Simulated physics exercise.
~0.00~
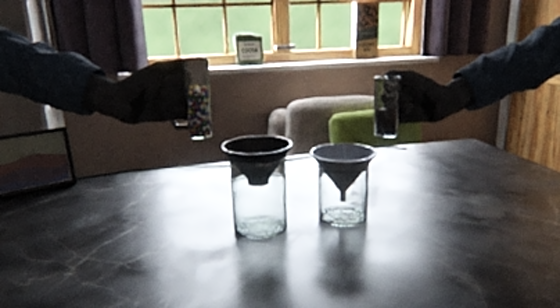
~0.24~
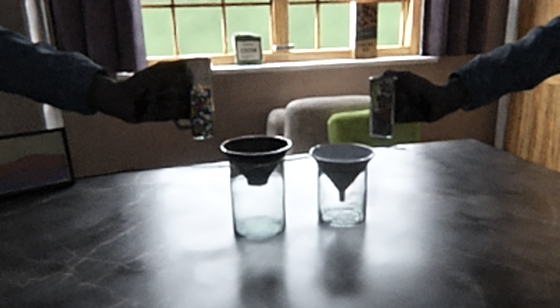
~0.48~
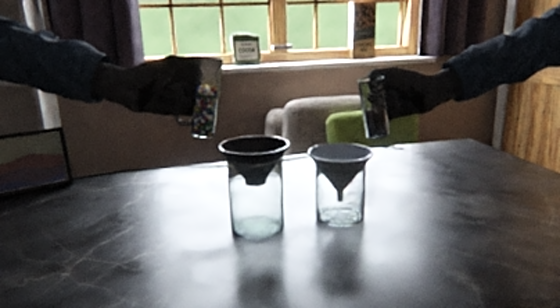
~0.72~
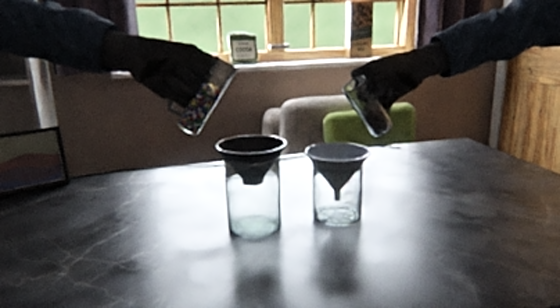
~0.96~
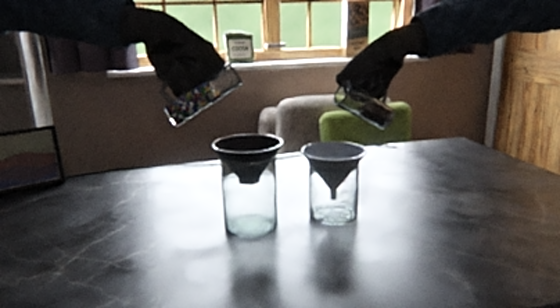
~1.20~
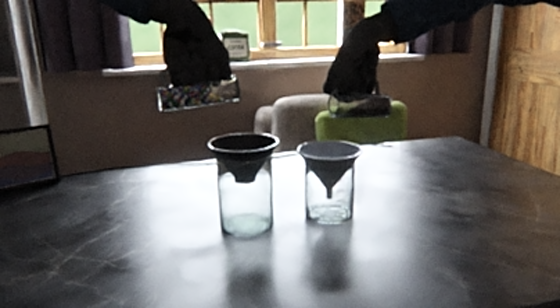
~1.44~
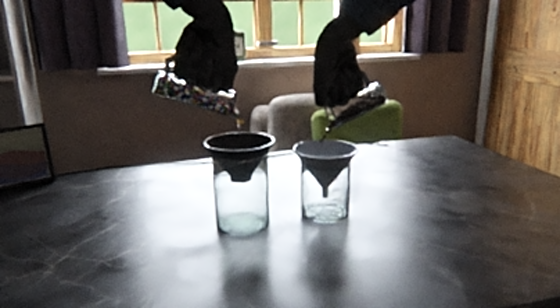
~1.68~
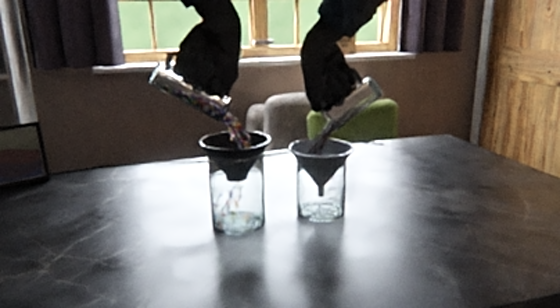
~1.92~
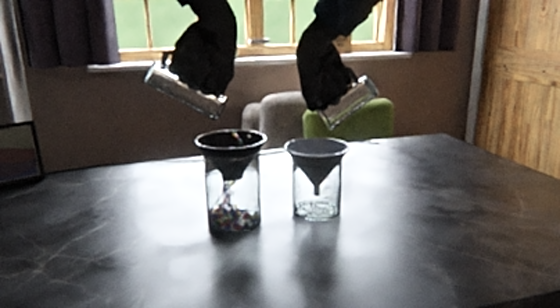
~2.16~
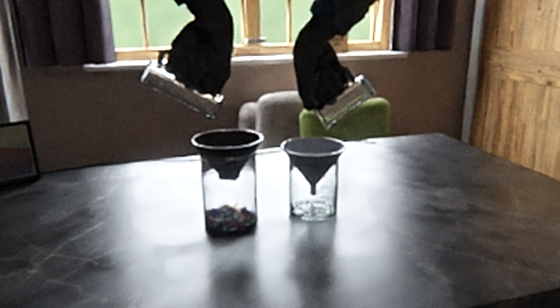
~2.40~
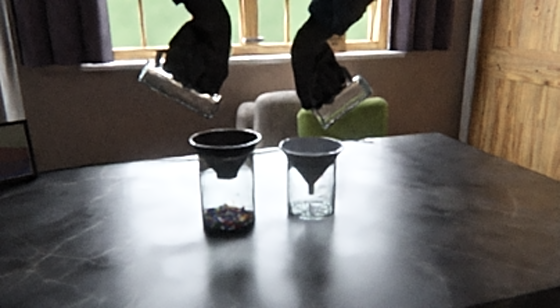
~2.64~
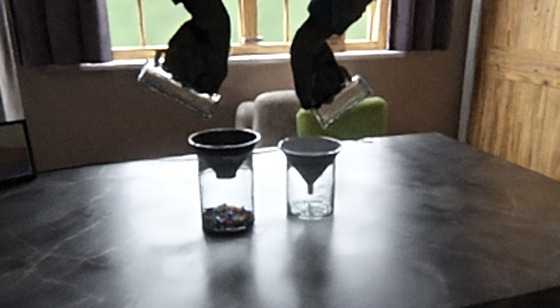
A dark marbled table stands before a bright window with dark curtains, seen from the front and slightly above, with grey and green chairs behind it. Two clear glass jars stand side by side, each topped with a dark funnel, while black-gloved hands hold a small clear cup above each. The hands tilt the cups together until loose pieces tumble out. On the left, the multicoloured pieces run through and settle in the jar. On the right, almost everything stays stuck in the funnel, leaving that jar nearly empty beneath the upturned cups.
